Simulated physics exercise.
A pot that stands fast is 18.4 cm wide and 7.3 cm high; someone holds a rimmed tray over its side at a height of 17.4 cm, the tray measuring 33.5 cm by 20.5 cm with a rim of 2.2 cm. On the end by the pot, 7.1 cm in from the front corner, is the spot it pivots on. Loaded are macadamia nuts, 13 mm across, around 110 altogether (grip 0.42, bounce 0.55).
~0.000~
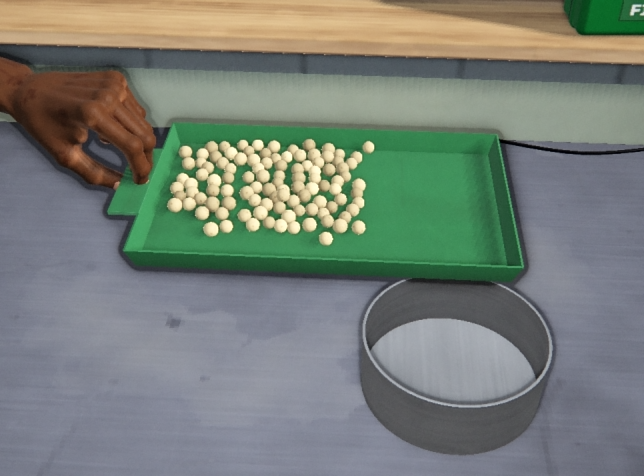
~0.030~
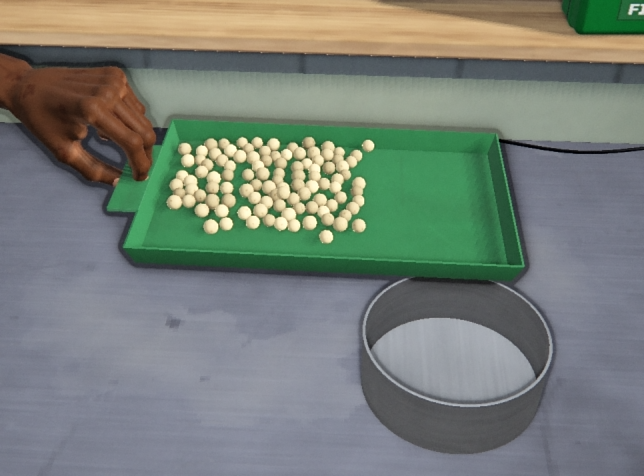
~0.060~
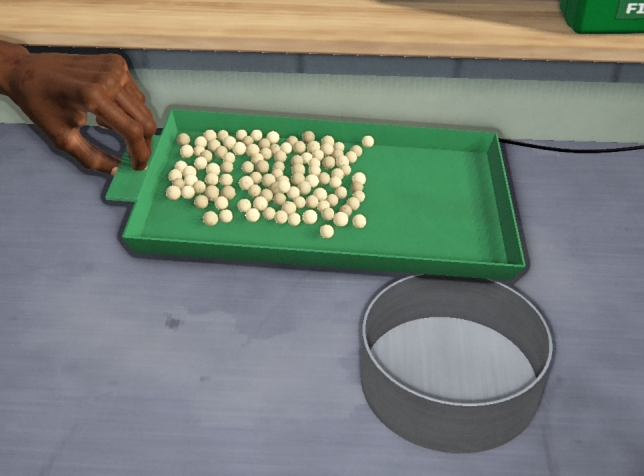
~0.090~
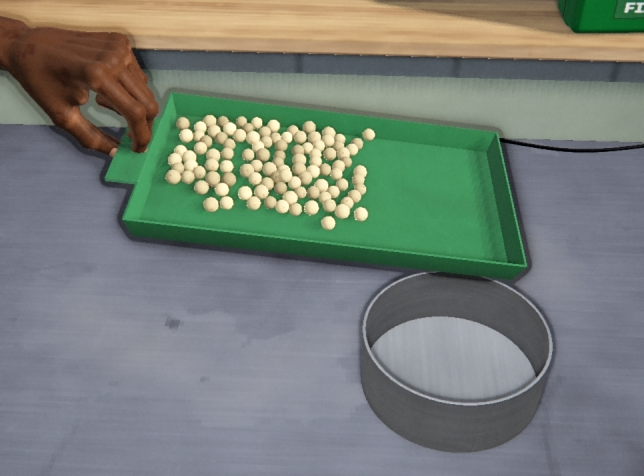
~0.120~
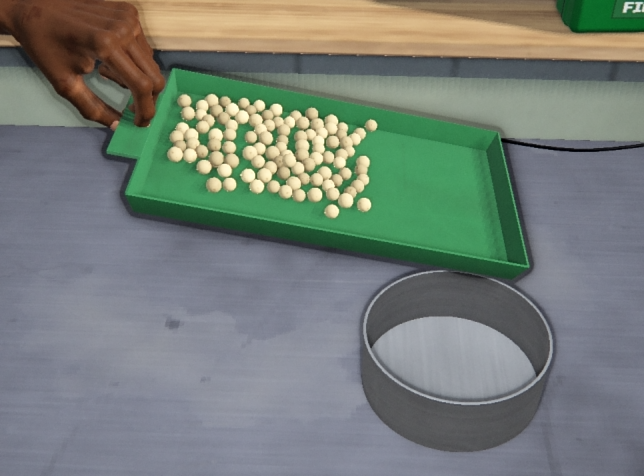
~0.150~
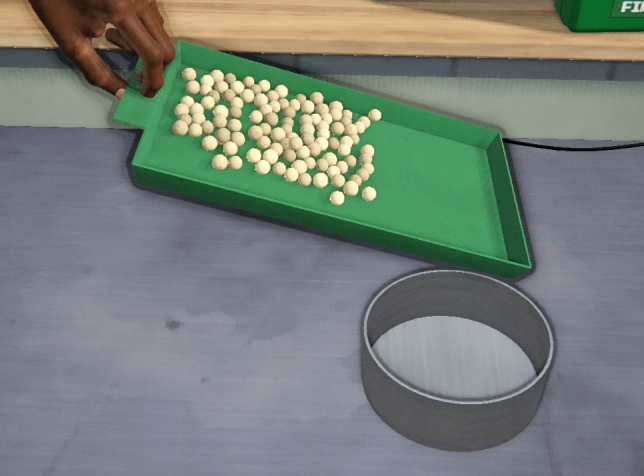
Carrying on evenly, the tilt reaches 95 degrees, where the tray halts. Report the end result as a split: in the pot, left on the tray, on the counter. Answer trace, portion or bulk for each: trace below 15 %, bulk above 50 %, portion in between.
Pot: Trace. Tray: Trace. Counter: Bulk.
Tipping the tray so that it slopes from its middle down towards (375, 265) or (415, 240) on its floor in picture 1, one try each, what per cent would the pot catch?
Approximately 45 percent, then 20 percent.
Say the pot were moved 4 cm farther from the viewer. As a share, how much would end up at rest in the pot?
In that case about 0 percent would end up there.
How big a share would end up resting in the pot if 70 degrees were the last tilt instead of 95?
You'd end up with some 0 % in the pot.
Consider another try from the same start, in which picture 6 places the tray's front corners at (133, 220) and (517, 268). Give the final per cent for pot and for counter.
Final per cent - pot 55, counter 45.
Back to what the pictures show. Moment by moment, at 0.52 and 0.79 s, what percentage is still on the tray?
About 95, 0.
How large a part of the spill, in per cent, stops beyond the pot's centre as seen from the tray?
Some 100 per cent.
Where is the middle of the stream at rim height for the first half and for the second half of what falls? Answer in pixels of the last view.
At roughly (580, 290) first, later on at (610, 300).
After 0.37 s, tilt 57 degrees; the tray holds 100 %, the pot 0 %.
After 0.52 s, tilt 84 degrees; the tray holds 95 %, the pot 0 %.
After 0.79 s, tilt 95 degrees; the tray holds 0 %, the pot 5 %.
At rest (1.8 s), pot 5 %, tray 0 %, counter 95 %.
